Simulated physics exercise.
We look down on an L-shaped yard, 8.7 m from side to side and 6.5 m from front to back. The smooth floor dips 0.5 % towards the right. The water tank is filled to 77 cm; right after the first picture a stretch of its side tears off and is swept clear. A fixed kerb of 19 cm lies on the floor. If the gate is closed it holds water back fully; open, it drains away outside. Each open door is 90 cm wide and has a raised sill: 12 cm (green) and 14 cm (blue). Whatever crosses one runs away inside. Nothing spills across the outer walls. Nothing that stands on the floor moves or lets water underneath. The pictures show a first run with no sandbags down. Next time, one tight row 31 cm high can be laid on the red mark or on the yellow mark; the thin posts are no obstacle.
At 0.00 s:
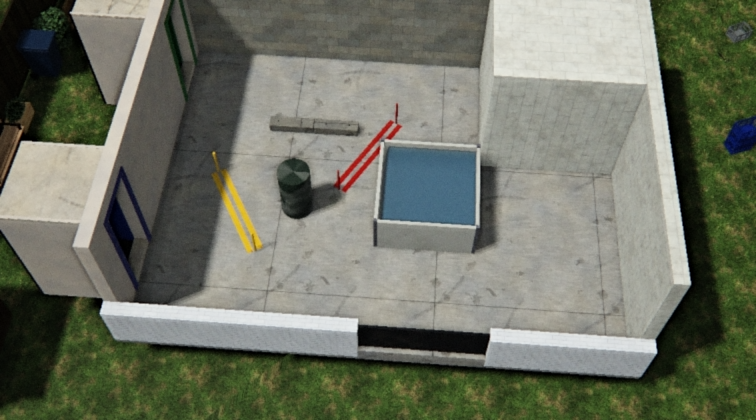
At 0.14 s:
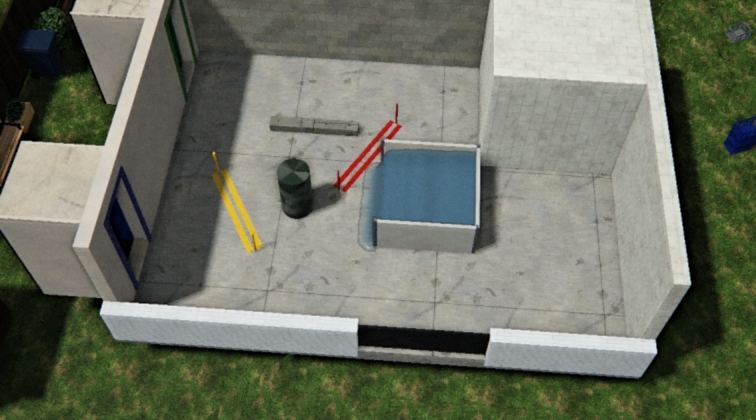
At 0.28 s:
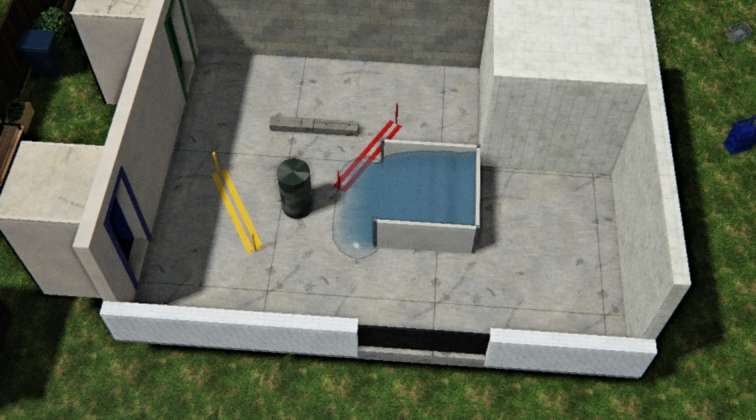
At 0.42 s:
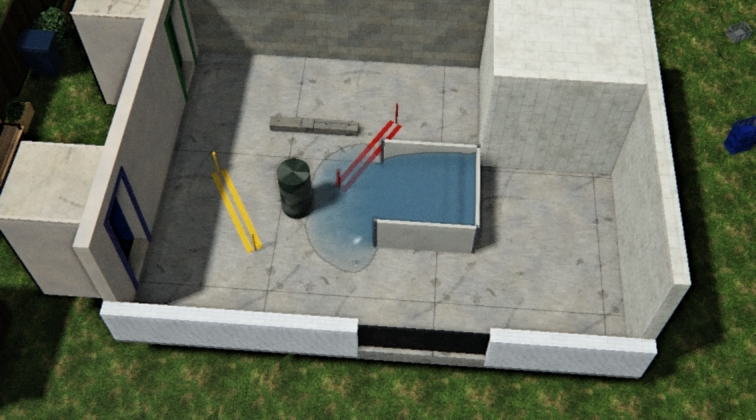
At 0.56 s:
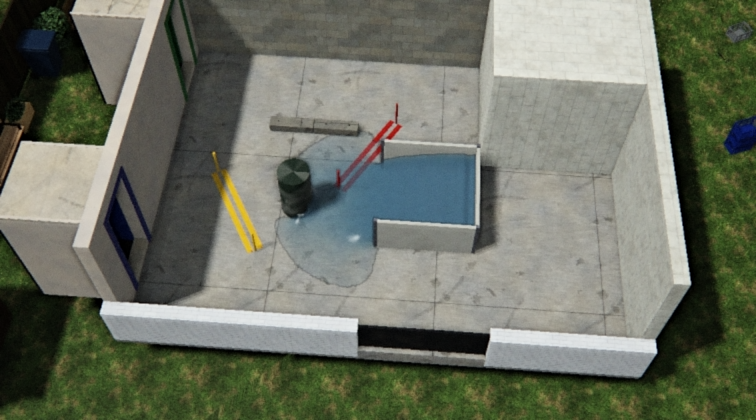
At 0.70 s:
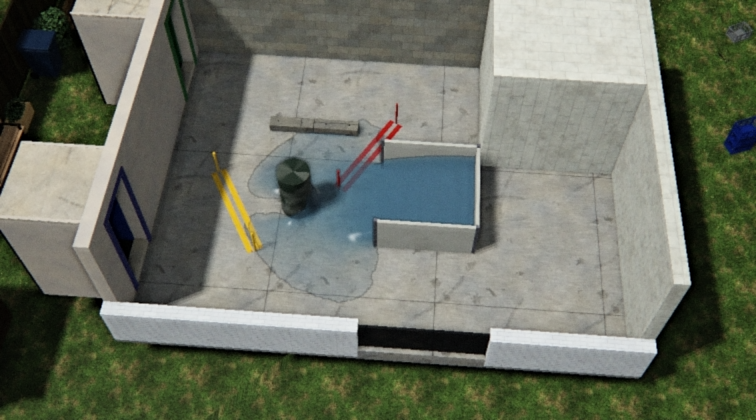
Water pours from the open left side of a tank and spreads around a dark barrel.
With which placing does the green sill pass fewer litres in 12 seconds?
The red mark.
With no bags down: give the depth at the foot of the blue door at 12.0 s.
Some 2.5 cm.
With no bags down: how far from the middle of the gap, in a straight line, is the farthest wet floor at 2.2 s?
Some 5.6 m out.
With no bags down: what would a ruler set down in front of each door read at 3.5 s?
In cm: Green 10, blue 19.
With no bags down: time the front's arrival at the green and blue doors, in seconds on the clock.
Arrival: Green 1.8 s, blue 1.4 s.
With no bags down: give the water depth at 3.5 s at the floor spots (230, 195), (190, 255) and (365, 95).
In that order: 7, 15 and 0 cm.
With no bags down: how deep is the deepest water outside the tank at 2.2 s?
About 38 cm.
After 1.4 s water covers 30 % of the floor and is deepest (44 cm) near (320, 205) in the run without bags; in at the green door, 0 L with no bags, 0 L with the row on red, 0 L on yellow.
After 2.2 s water covers 40 % of the floor and is deepest (38 cm) near (139, 321) in the run without bags; in at the green door, 0 L with no bags, 0 L with the row on red, 1 L on yellow.
After 3.5 s water covers 45 % of the floor and is deepest (26 cm) near (152, 234) in the run without bags; in at the green door, 5 L with no bags, 0 L with the row on red, 12 L on yellow.
After 7.0 s water covers 80 % of the floor and is deepest (12 cm) near (302, 144) in the run without bags; in at the green door, 7 L with no bags, 0 L with the row on red, 20 L on yellow.
After 12.0 s water covers 95 % of the floor and is deepest (11 cm) near (454, 168) in the run without bags; in at the green door, 7 L with no bags, 0 L with the row on red, 20 L on yellow.
